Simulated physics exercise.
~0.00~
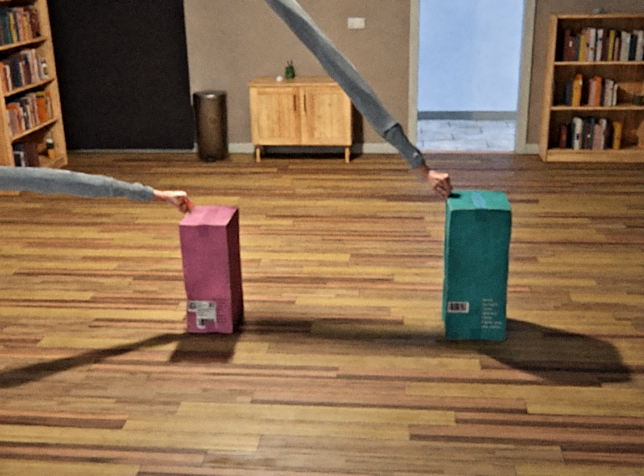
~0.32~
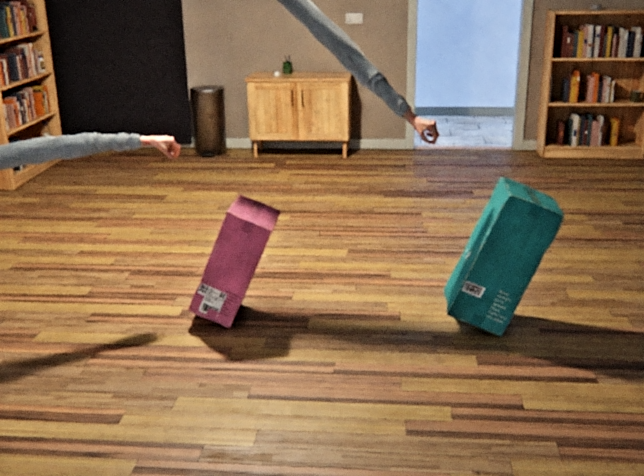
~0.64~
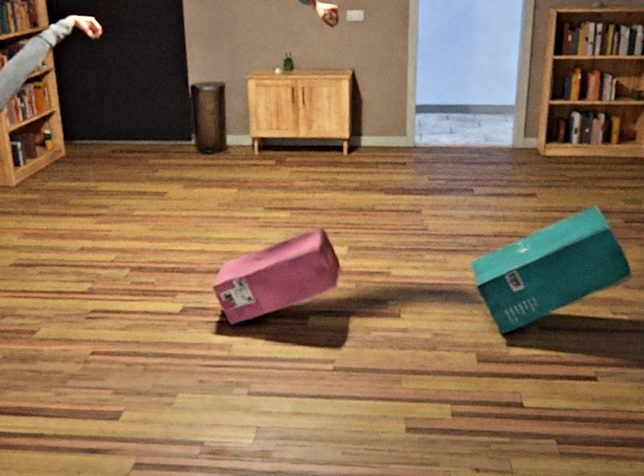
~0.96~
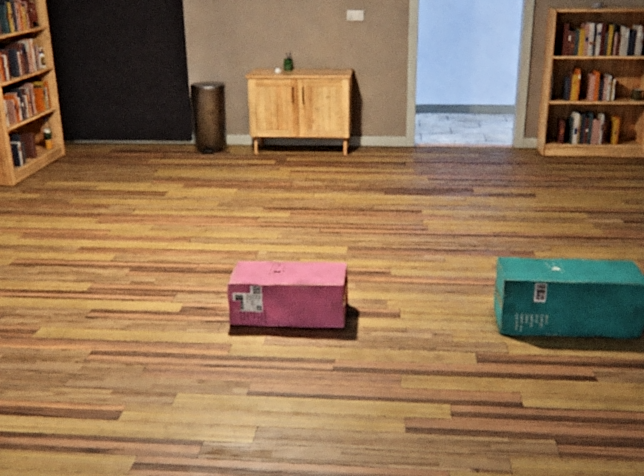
Two hands reached in and pushed a tall pink parcel and a larger turquoise box near their tops, then let go and drew back as both tipped over to the right and ended up lying on their sides on the wooden floor.
